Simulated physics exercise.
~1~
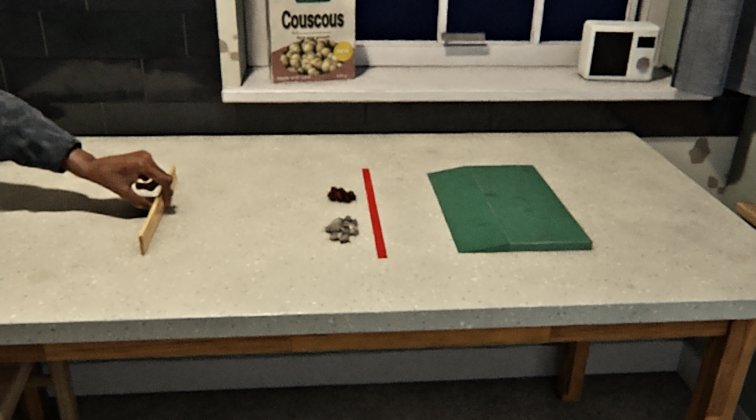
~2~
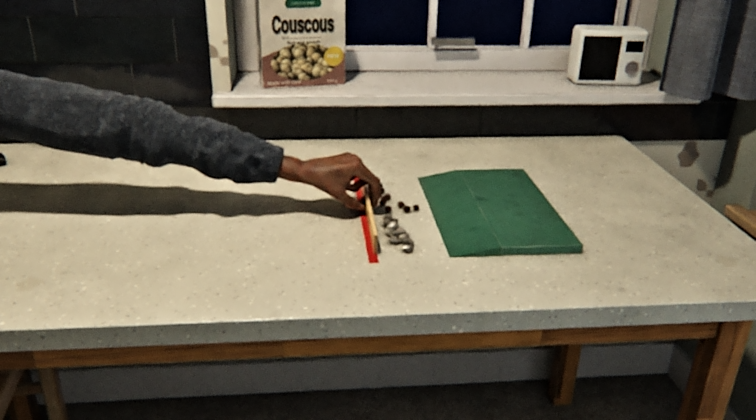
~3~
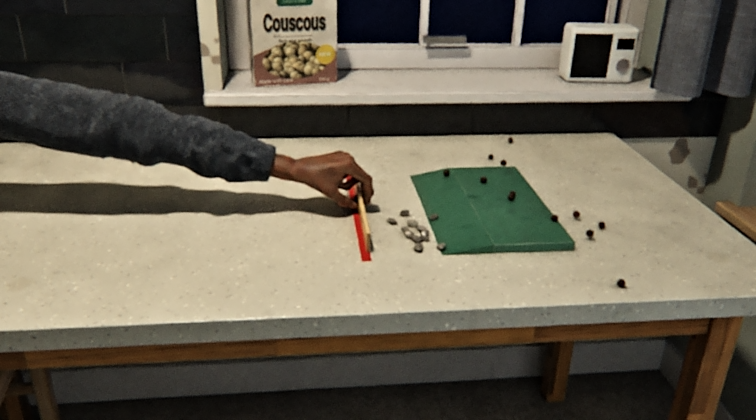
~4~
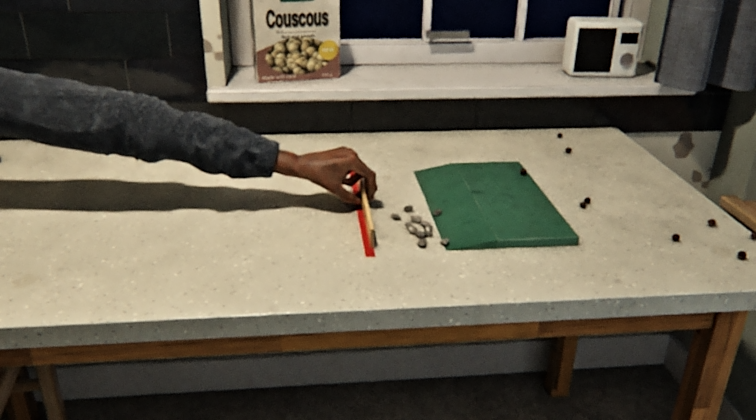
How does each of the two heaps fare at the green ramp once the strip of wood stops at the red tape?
The far heap of dark, round pieces makes it up, with nearly all of them going past the top. The near heap of grey pieces does not make the climb and stays mostly short of the ramp.
